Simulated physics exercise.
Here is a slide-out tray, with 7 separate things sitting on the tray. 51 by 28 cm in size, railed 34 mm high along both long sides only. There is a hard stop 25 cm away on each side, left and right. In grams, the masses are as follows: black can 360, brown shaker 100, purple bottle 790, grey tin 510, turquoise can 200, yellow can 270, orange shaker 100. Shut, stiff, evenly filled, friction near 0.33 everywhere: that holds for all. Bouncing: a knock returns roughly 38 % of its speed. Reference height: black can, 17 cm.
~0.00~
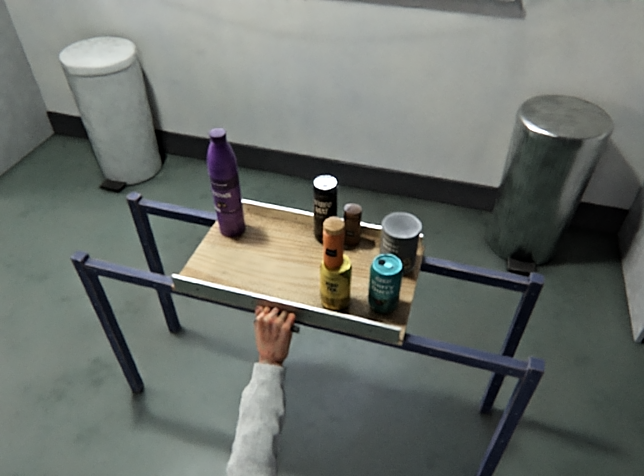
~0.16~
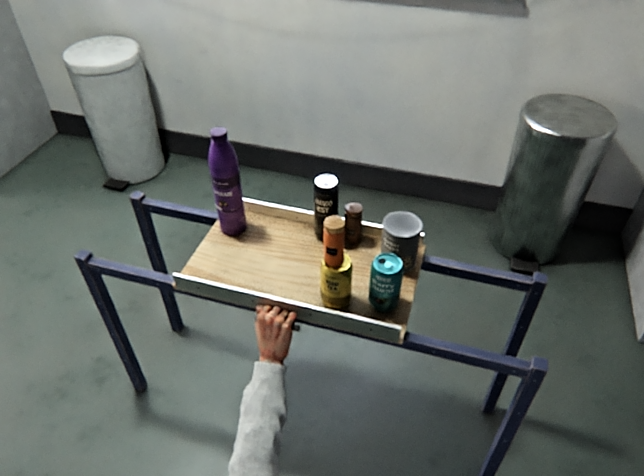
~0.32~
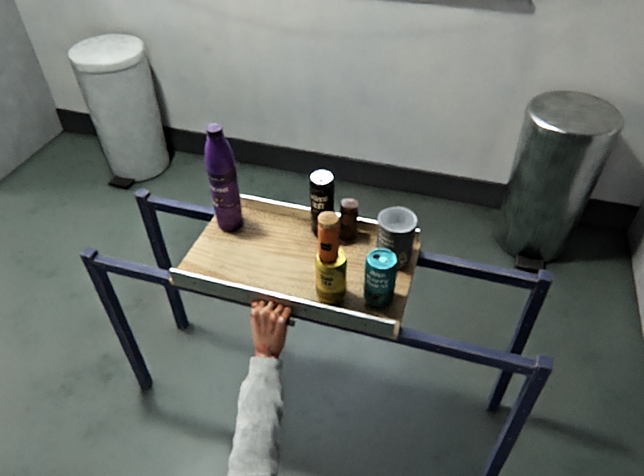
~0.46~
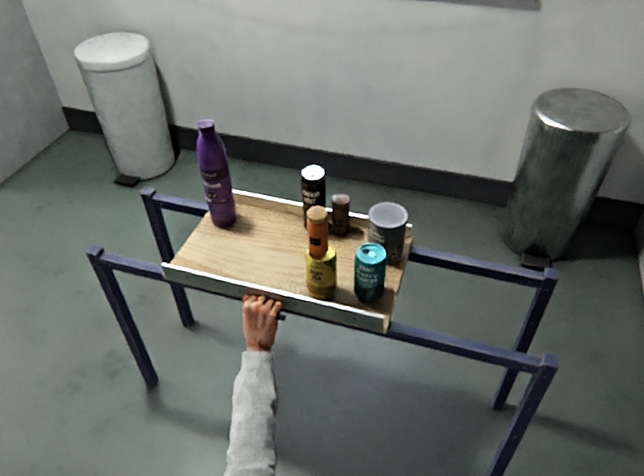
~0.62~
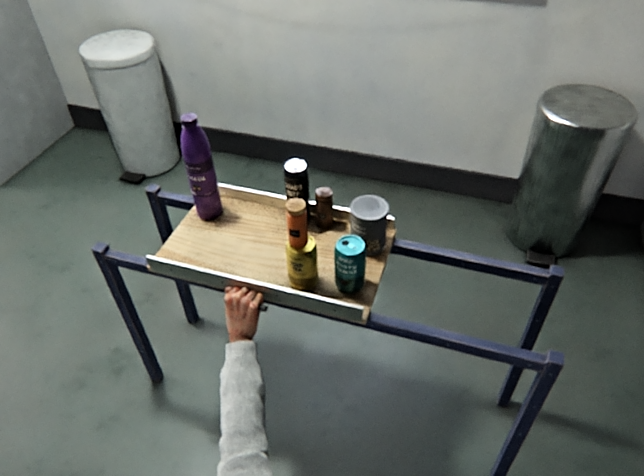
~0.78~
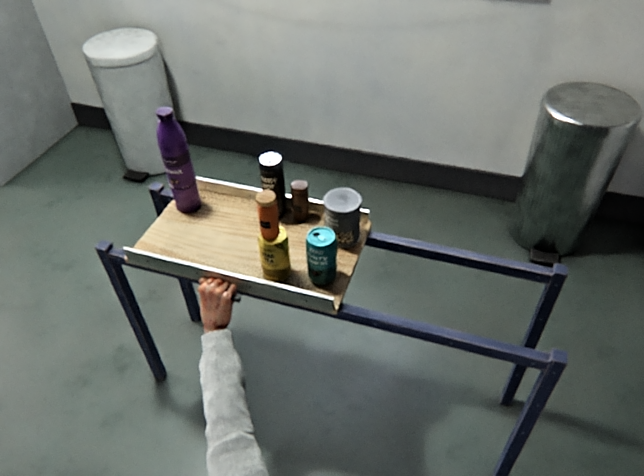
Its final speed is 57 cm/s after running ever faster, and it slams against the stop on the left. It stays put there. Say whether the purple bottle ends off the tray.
It is no longer on the tray.
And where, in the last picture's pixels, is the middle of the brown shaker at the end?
Around (260, 193).
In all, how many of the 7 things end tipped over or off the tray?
1.
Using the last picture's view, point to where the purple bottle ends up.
Around (122, 305).
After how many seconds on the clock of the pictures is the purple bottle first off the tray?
Answer: Near 1.1 s.
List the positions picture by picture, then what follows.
The first picture shows tray midway; purple bottle (225, 184); black can (325, 211).
The second picture shows tray midway; grey tin (400, 243); turquoise can (385, 284).
In the third picture, tray has slid 3 cm left; yellow can (331, 277); orange shaker (328, 237).
In the fourth picture, tray has slid 6 cm left; black can (314, 201); brown shaker (341, 215).
In the fifth picture, tray has slid 11 cm left; grey tin (369, 226); turquoise can (350, 265).
In the sixth picture, tray has slid 18 cm left; purple bottle (178, 162); yellow can (275, 255).
Around 1.08 s, tray has slid 25 cm left; purple bottle at 12° to upright near (135, 152); black can at 4° to upright; orange shaker shifted 5 cm.
Around 1.68 s, tray has slid 25 cm left; purple bottle now off the tray; orange shaker shifted 5 cm; grey tin shifted 4 cm.
Finally (3.7 s), off the tray, purple bottle; the other 6 still in place (within 5 cm). In the last view, purple bottle near (122, 305).
